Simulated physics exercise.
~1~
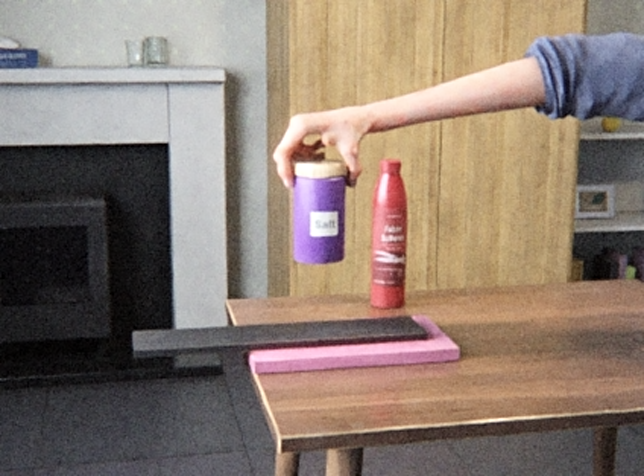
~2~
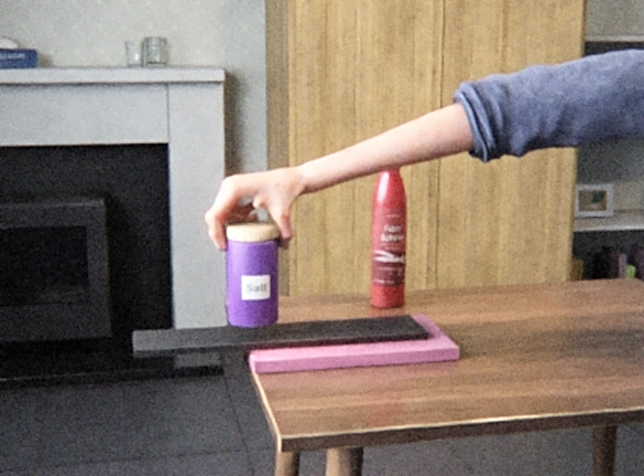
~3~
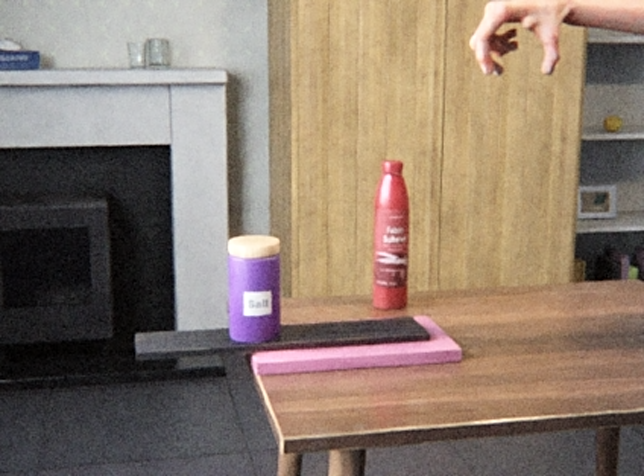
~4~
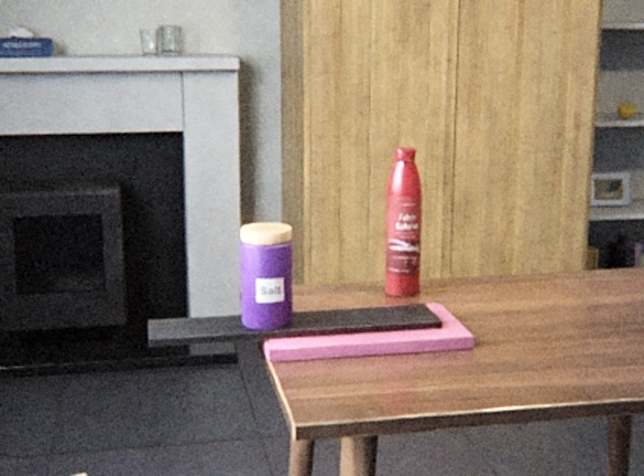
In the video, a hand lowers a purple jar onto a black board that juts past the left edge of a wooden table, beside a pink slab and red bottle, then lets go and withdraws, and the board stays balanced with the jar upright.
